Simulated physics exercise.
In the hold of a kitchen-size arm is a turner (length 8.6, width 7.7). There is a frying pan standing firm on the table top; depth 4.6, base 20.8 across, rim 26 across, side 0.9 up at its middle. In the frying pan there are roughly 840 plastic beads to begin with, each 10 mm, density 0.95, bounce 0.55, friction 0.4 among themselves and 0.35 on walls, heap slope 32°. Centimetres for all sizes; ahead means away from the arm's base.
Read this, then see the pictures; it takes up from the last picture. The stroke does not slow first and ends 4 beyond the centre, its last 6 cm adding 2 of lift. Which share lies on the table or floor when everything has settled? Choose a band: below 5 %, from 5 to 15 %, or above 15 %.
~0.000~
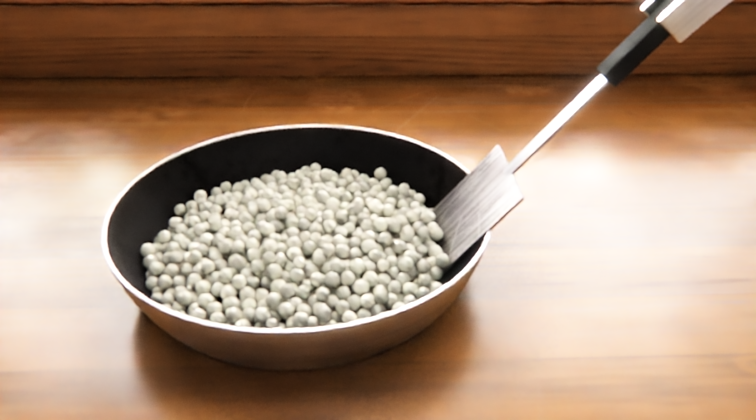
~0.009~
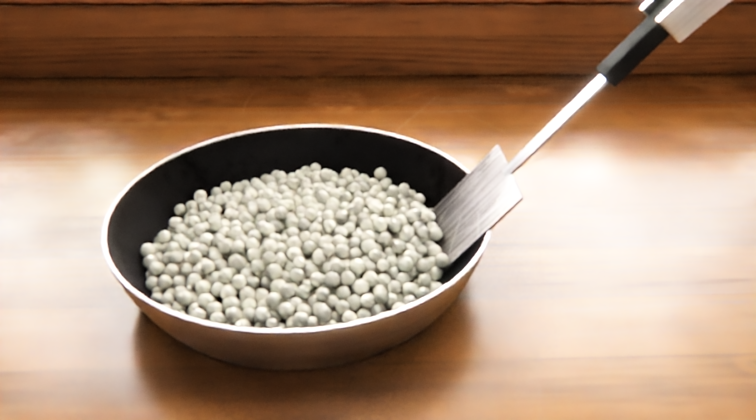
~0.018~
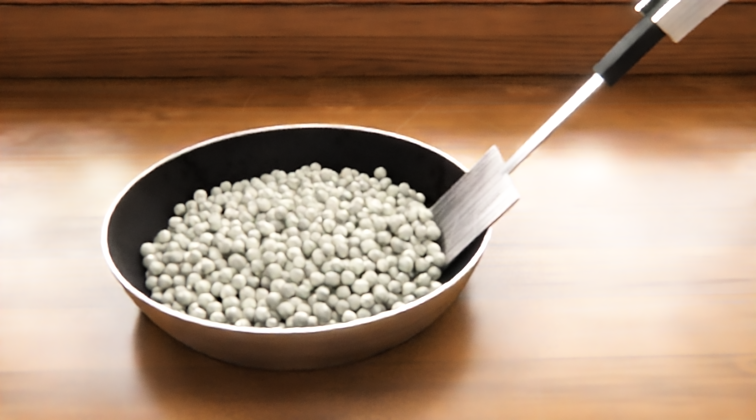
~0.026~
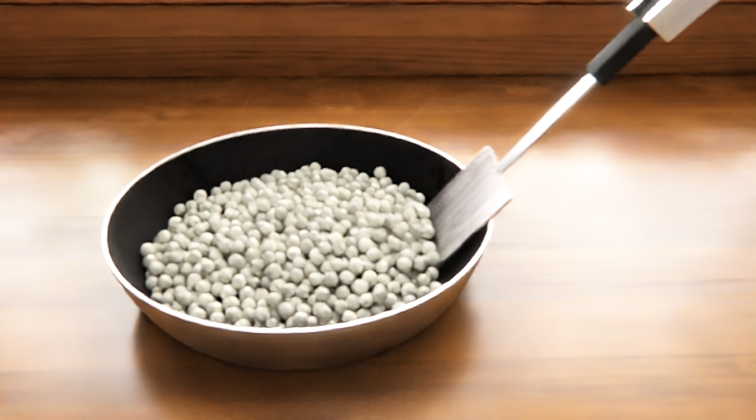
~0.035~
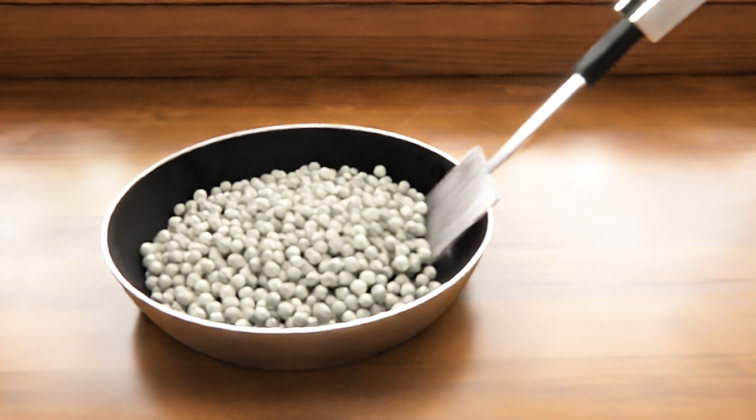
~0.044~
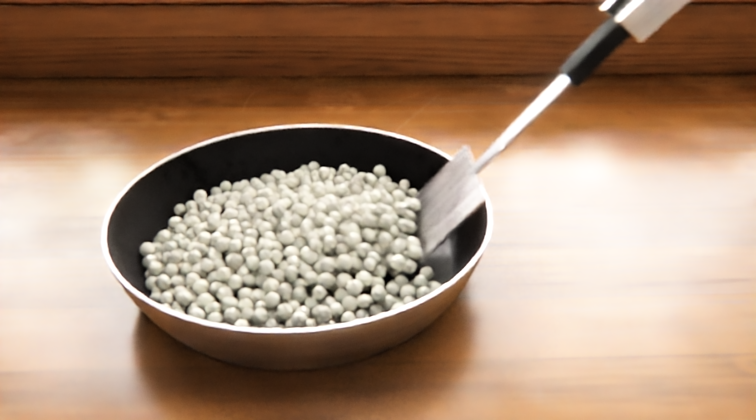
Below 5 %.
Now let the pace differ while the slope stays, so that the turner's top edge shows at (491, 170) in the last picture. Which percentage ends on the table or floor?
Expect about 0 per cent there.
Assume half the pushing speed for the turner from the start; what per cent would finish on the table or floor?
Estimate: Near 0 %.
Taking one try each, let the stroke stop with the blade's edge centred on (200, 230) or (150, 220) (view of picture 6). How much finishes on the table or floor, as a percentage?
10 % and 25 %.
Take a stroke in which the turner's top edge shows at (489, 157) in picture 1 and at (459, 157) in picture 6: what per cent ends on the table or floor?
It comes to something like 0 %, give or take.
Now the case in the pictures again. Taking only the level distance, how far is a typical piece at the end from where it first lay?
Level distance of roughly 2 cm.
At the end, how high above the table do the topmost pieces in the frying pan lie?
About 5.5 cm above the table.
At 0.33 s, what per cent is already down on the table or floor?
About 0 per cent.
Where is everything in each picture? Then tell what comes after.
The first picture shows turner top edge at (511, 170), sloping 51°; upper third of the load around (316, 231), from x 150 to 440, top at y 170; 844 in the frying pan.
The second picture shows turner top edge at (510, 170), sloping 51°; upper third of the load around (316, 230), from x 150 to 440, top at y 170.
The third picture shows turner top edge at (507, 170), sloping 51°; upper third of the load around (315, 230), from x 150 to 440, top at y 170.
The fourth picture shows turner top edge at (499, 170), sloping 51°; upper third of the load around (317, 230), from x 150 to 440, top at y 170.
The fifth picture shows turner top edge at (488, 170), sloping 51°; upper third of the load around (321, 229), from x 150 to 440, top at y 170.
The sixth picture shows turner top edge at (475, 170), sloping 51°; upper third of the load around (320, 228), from x 145 to 440, top at y 170; 844 in the frying pan.
By 0.08 s, sloping 51°, highest piece 6 above the table; 844 in the frying pan.
By 0.11 s, sloping 51°, highest piece 7 above the table; 844 in the frying pan.
By 0.33 s, sloping 51°, highest piece 6 above the table; 827 in the frying pan, 7 on the table or floor, 10 on the blade or in flight.
By 1.38 s, sloping 51°, highest piece 5 above the table; 825 in the frying pan, 19 on the table or floor.
Final count, 825 in the frying pan, 19 on the table or floor. That is 2 % on the table or floor.
